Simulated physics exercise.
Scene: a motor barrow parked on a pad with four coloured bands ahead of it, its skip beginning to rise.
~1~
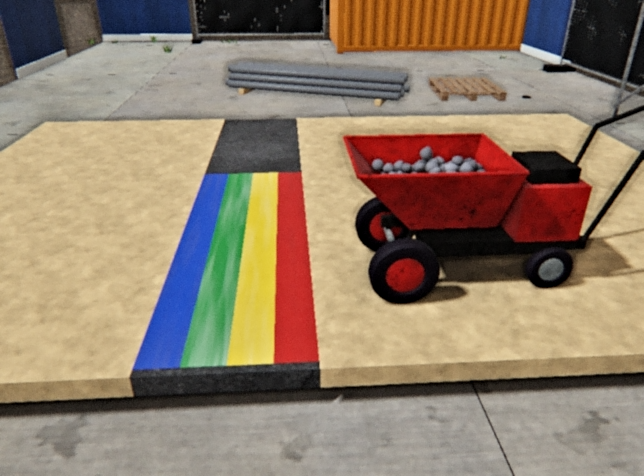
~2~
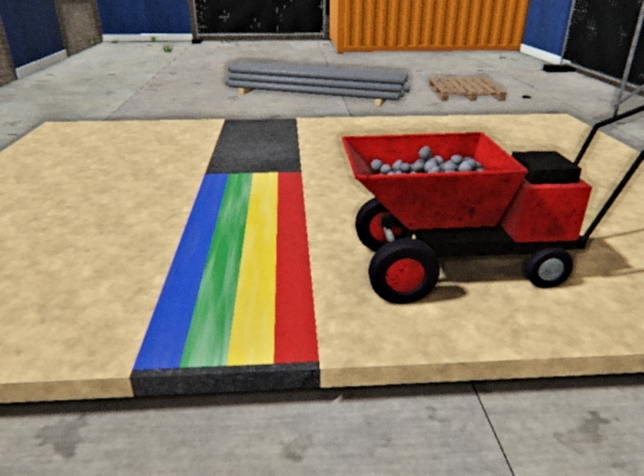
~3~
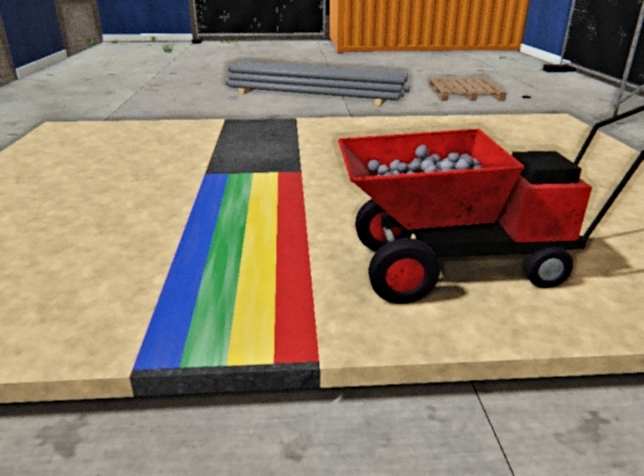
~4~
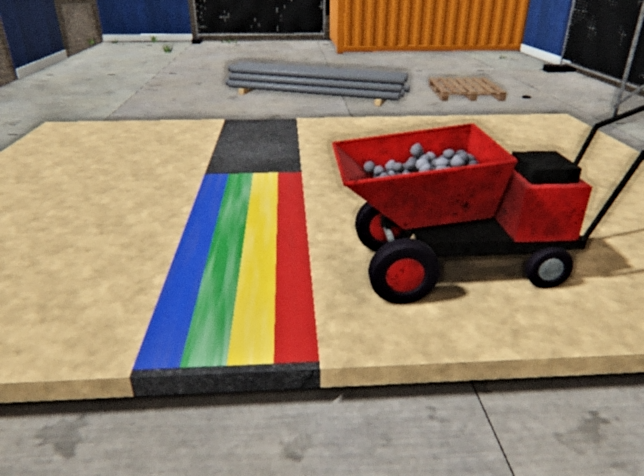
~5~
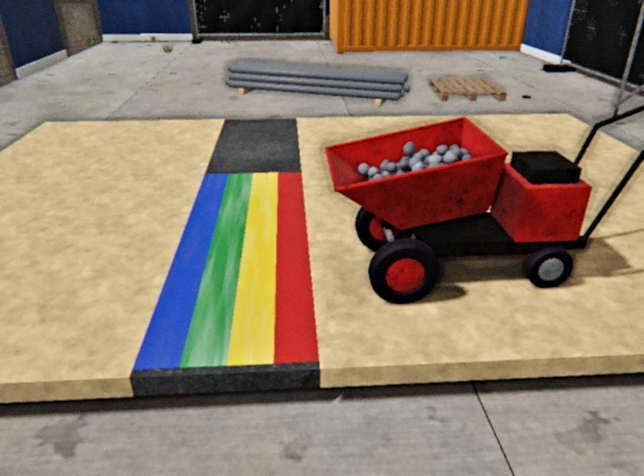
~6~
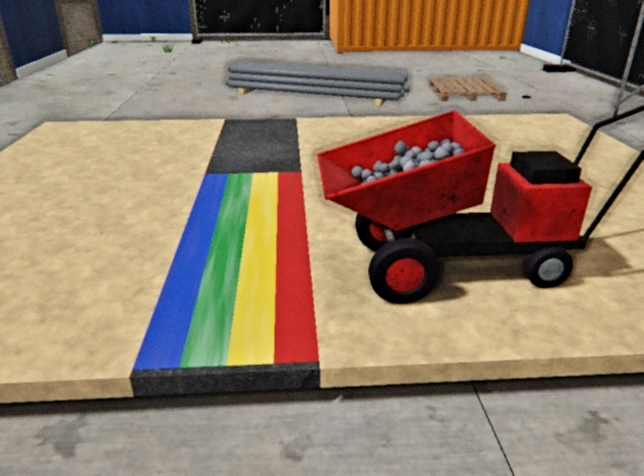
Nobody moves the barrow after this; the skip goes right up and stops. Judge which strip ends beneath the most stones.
Beneath the most stones: The yellow strip.
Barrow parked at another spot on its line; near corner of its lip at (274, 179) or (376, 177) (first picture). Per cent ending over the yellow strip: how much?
Approximately 0 per cent and 30 per cent, in that order.
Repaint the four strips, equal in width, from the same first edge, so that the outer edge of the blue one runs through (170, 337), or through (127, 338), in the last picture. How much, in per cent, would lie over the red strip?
Near 0 % and 10 %.
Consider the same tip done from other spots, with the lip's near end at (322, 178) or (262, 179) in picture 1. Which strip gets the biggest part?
Case 1 - the green one; case 2 - the blue one.
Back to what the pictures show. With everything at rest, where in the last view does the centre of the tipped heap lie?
About (251, 272).
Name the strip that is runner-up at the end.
In second place: Green.
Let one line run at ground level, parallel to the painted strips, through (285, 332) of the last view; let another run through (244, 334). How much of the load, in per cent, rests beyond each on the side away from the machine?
Estimate: 70 % and 30 %, respectively.
Shortly afterwards, skip tipped steeply; the whole lot in the skip.
Next, skip tipped right over; the bulk in the skip; a little over the red strip; near a quarter over the yellow strip.
Some moments later, skip tipped right over; near a third in the skip; a little over the red strip; near a third over the yellow strip; near a quarter over the green strip; a little over the blue strip.
In the end, skip tipped right over; near a third in the skip; a little over the red strip; near a third over the yellow strip; near a quarter over the green strip; a little over the blue strip.
